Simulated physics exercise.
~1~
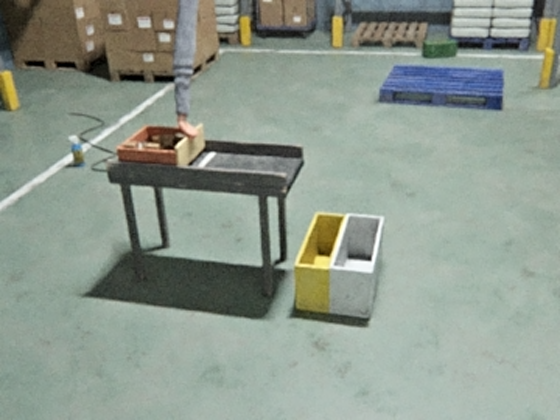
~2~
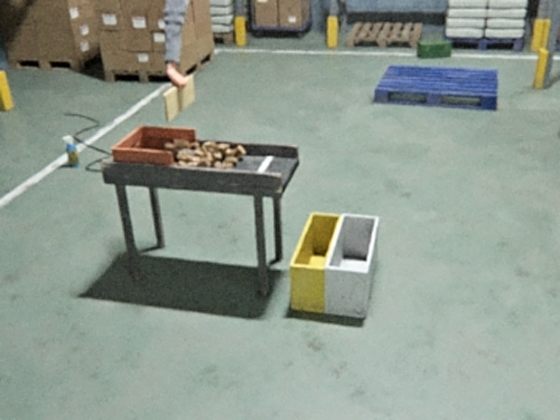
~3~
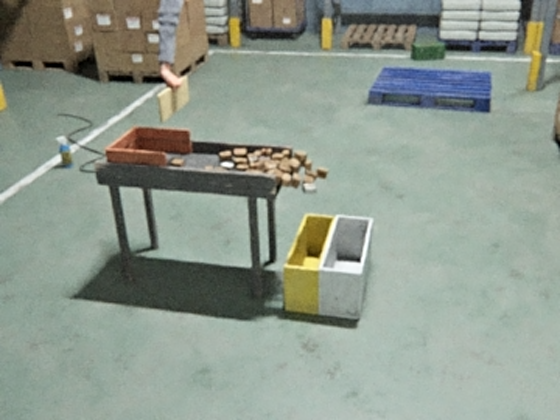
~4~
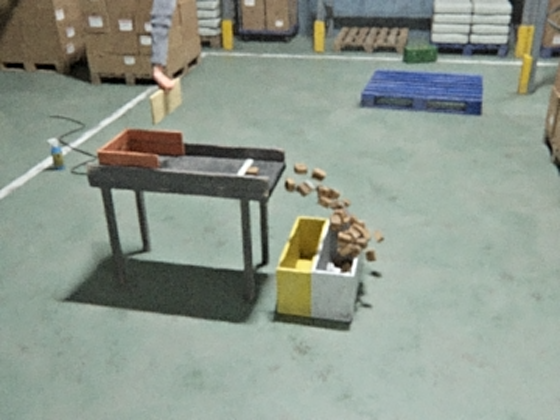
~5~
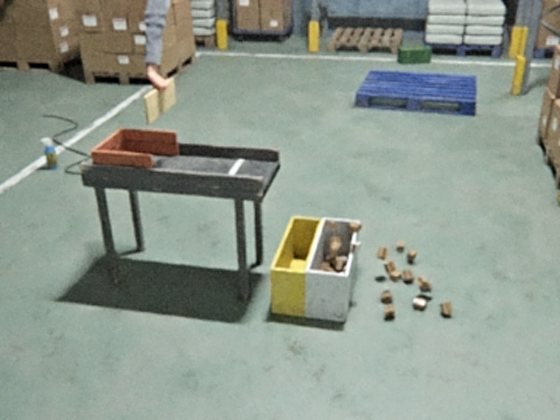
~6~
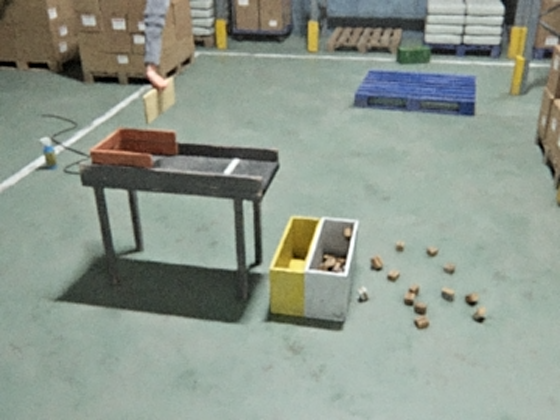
A hand reaches down to an orange pen of small brown blocks on the left end of a dark table-like conveyor, seen from above and to one side in a warehouse with a green floor. A yellow box and a white box stand side by side beyond its right end, with a blue pallet and stacked cartons behind. The hand lifts a wooden gate, and the blocks slide right in a loose heap. They spill off the end and tumble toward the white box. Many land inside it, while others scatter across the floor to its right, leaving the belt clear.
